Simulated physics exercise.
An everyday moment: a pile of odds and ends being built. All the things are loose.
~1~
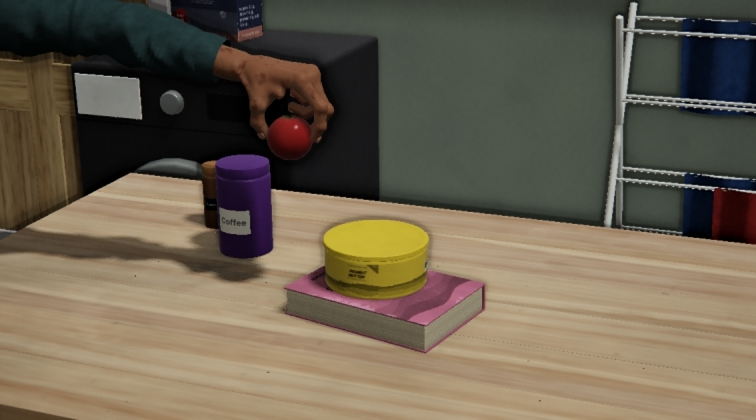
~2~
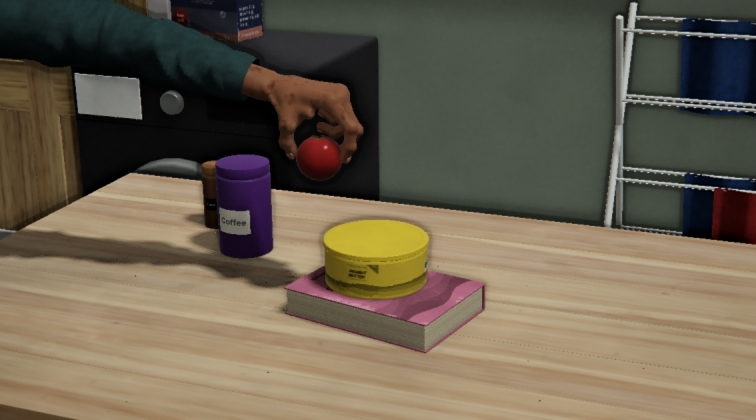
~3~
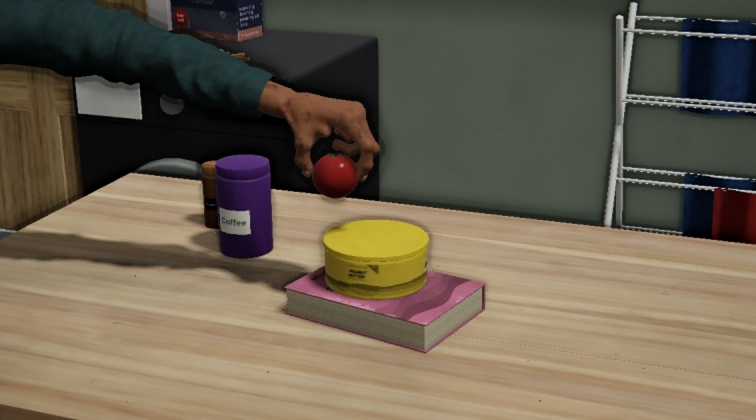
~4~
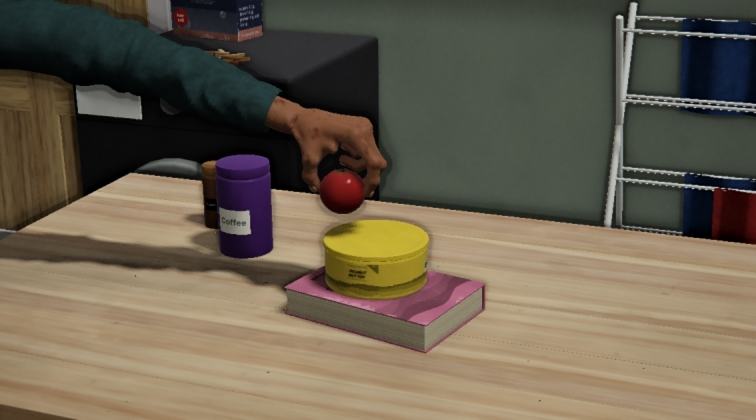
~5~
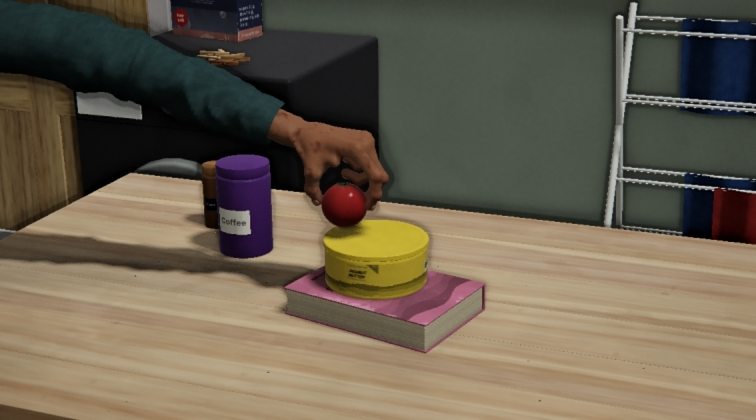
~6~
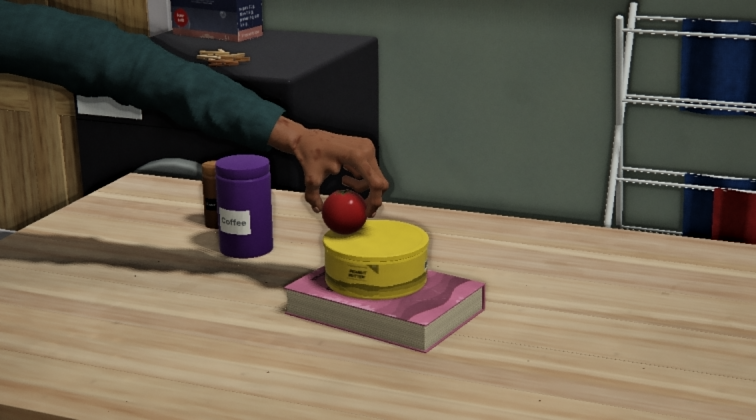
A hand in a dark green sleeve holds a red tomato above a pale wooden table, seen from slightly above by a still camera in a room with a white rack at right. A yellow tub sits on a pink book near the centre, with a purple coffee jar to its left. The hand carries the tomato rightward and down, slowing as it sets it on the tub's left side, fingers still around it.
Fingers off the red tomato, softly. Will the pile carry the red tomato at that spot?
It holds.
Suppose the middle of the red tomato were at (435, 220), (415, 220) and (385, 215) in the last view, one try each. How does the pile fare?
First try: It comes apart; second try: It stays up; third try: It holds.
Then, 1.10 s on from there, no change.
Then, 2.10 s on from there, red tomato resting near (344, 212).
In the end, all 5 unmoved. At the end, from the last picture's camera, red tomato near (344, 212). The pile keeps its balance.
